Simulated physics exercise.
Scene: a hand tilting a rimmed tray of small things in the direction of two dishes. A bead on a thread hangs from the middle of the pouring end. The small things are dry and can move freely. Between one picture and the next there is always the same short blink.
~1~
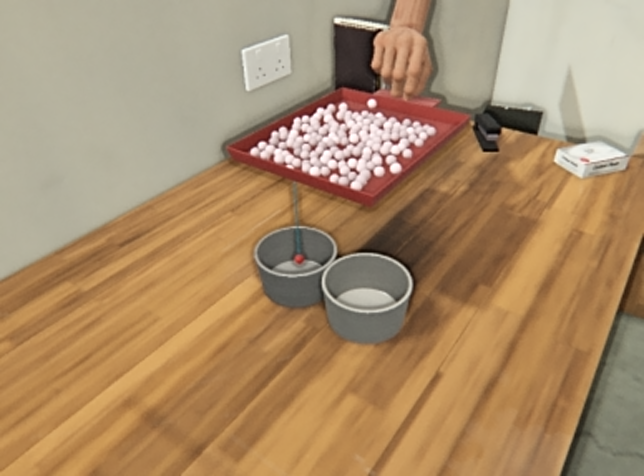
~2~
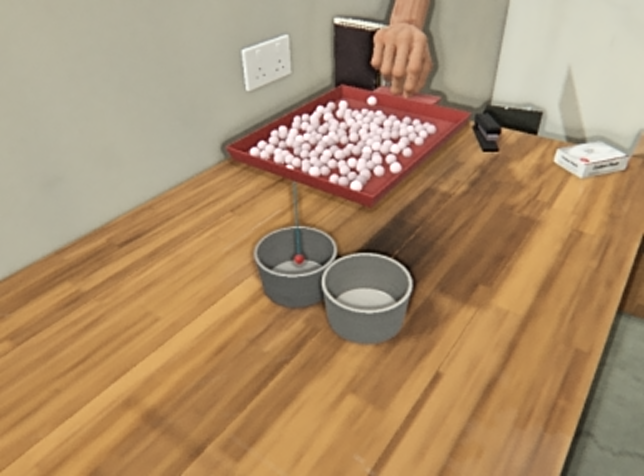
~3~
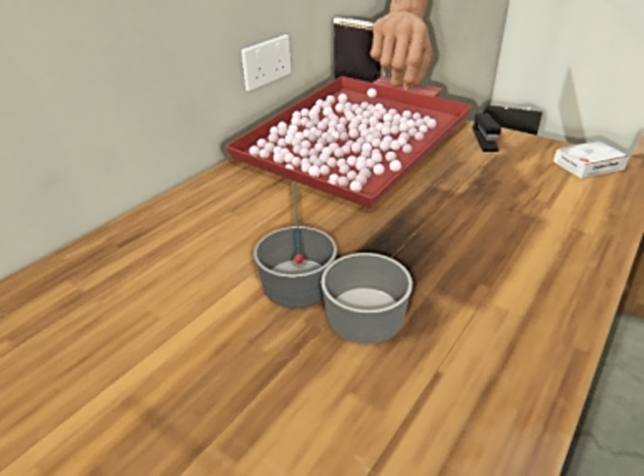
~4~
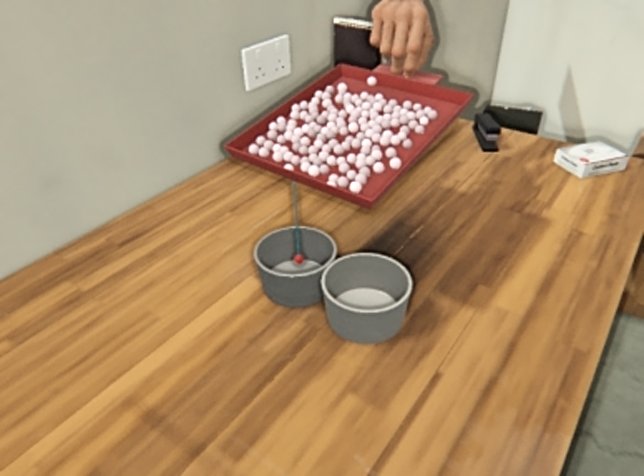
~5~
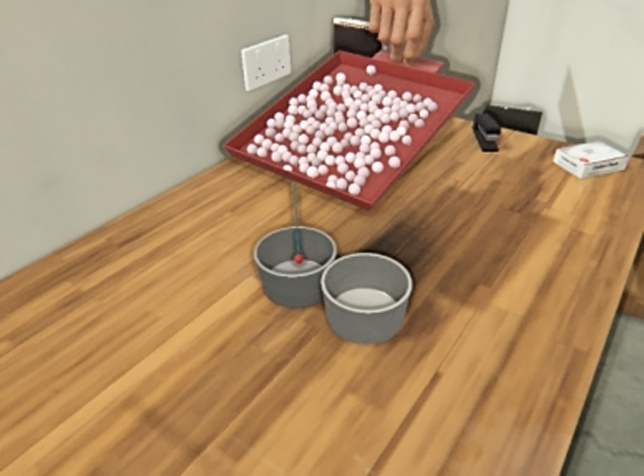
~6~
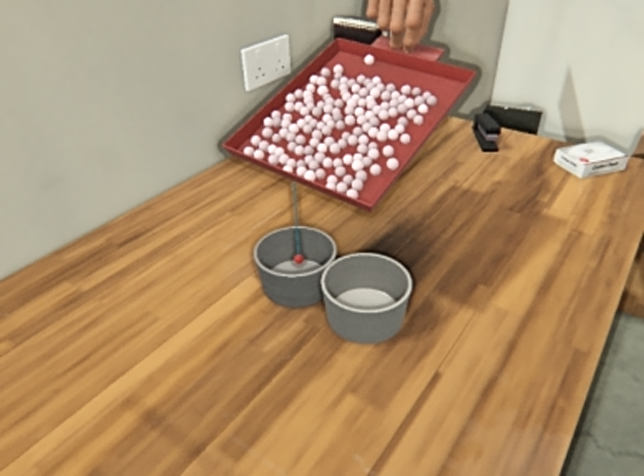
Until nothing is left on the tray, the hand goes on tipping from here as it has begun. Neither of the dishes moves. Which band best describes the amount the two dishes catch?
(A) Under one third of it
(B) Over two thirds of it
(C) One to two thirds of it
Option A: Under one third of it.
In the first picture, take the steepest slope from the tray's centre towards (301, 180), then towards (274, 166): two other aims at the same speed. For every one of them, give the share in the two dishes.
First case around 0 per cent, second case 0 per cent.
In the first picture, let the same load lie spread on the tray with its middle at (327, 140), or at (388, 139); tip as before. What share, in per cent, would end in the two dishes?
Near 0 and 0 percent respectively.
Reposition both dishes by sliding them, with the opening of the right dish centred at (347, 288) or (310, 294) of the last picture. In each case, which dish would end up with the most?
The one on the right side, and then the one on the right side.
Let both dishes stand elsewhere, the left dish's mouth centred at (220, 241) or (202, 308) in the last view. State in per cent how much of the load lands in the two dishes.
I'd say about 10 percent, followed by about 0 percent.
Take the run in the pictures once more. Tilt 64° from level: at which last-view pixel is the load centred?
Somewhere around pixel (318, 170) in the last picture.
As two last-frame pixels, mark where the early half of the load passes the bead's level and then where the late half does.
For the early half I get (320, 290), and for the late half (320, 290).
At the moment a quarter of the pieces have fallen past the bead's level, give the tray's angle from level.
The angle is around 80°.
Just after the last frame, tray tipped steeply; the larger part on the tray; about a tenth outside both; about a tenth in the air.
A moment on, tray tipped past a quarter turn; just a few in the right dish; the larger part outside both; about a tenth in the air.
Further on, tray tipped past a quarter turn; just a few in the right dish; almost all outside both.
When it is over, tray tipped past a quarter turn; just a few in the right dish; not one in the left dish; almost all outside both.
